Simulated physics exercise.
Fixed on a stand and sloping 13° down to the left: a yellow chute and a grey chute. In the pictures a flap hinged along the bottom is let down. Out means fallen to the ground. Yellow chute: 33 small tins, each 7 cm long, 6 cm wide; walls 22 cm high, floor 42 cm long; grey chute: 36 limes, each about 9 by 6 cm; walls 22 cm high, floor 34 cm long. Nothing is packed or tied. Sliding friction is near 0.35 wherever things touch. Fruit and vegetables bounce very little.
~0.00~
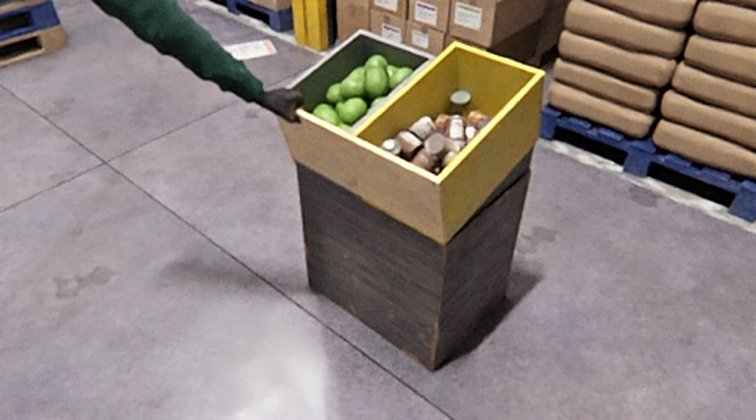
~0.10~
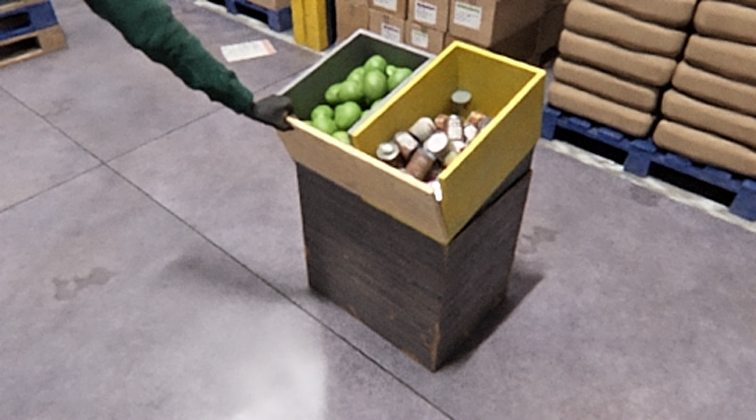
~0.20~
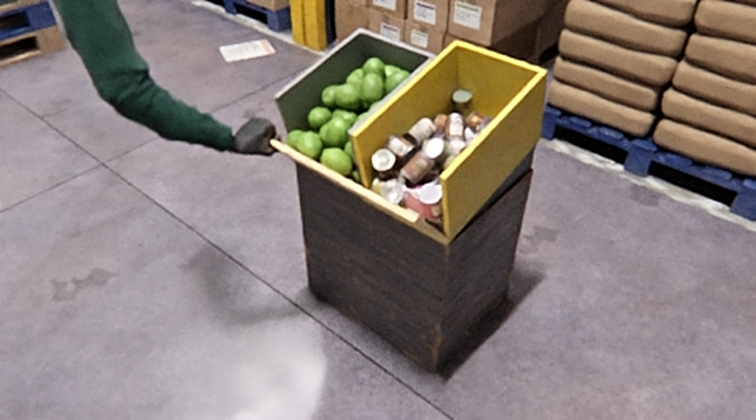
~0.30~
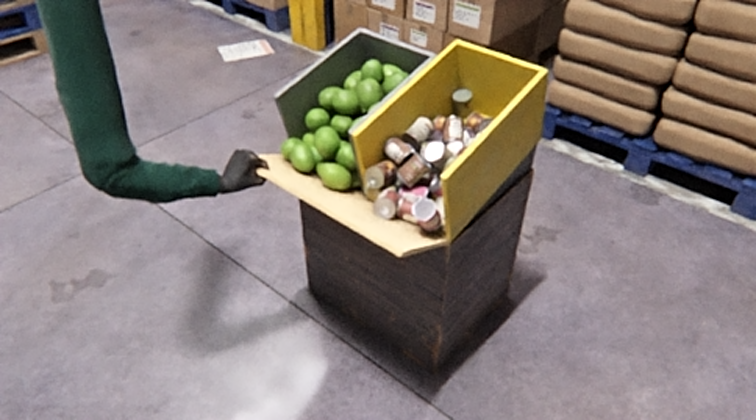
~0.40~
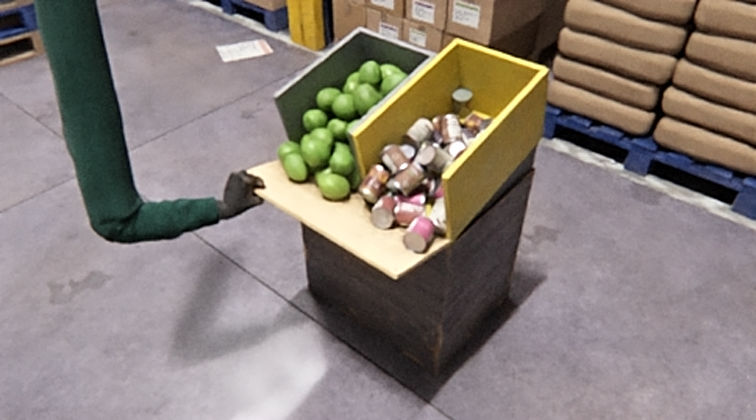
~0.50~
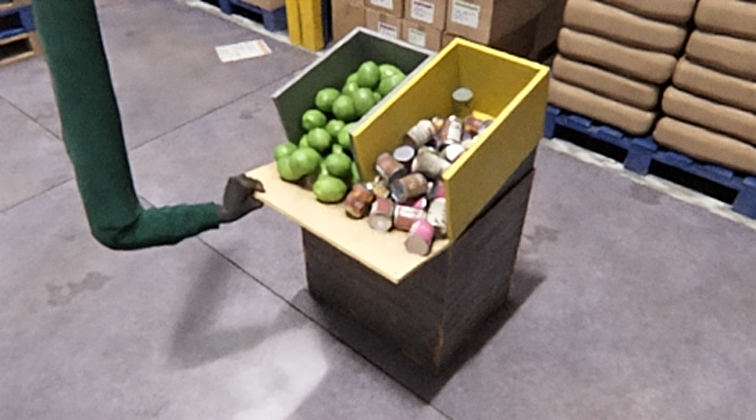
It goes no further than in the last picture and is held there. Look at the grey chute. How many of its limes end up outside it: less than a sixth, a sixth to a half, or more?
Out of the grey chute go under a sixth of the limes.
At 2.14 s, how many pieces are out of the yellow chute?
About: Yellow chute 1.
After 0.91 s, yellow chute 33 in, 0 out and grey chute 36 in, 0 out.
After 1.42 s, yellow chute 33 in, 0 out and grey chute 36 in, 0 out.
After 2.14 s, yellow chute 32 in, 1 out and grey chute 36 in, 0 out.
Outcome (at 3.06 s), yellow chute 32 in, 1 out and grey chute 36 in, 0 out. Asked share, 0 of 36, 0 per cent.
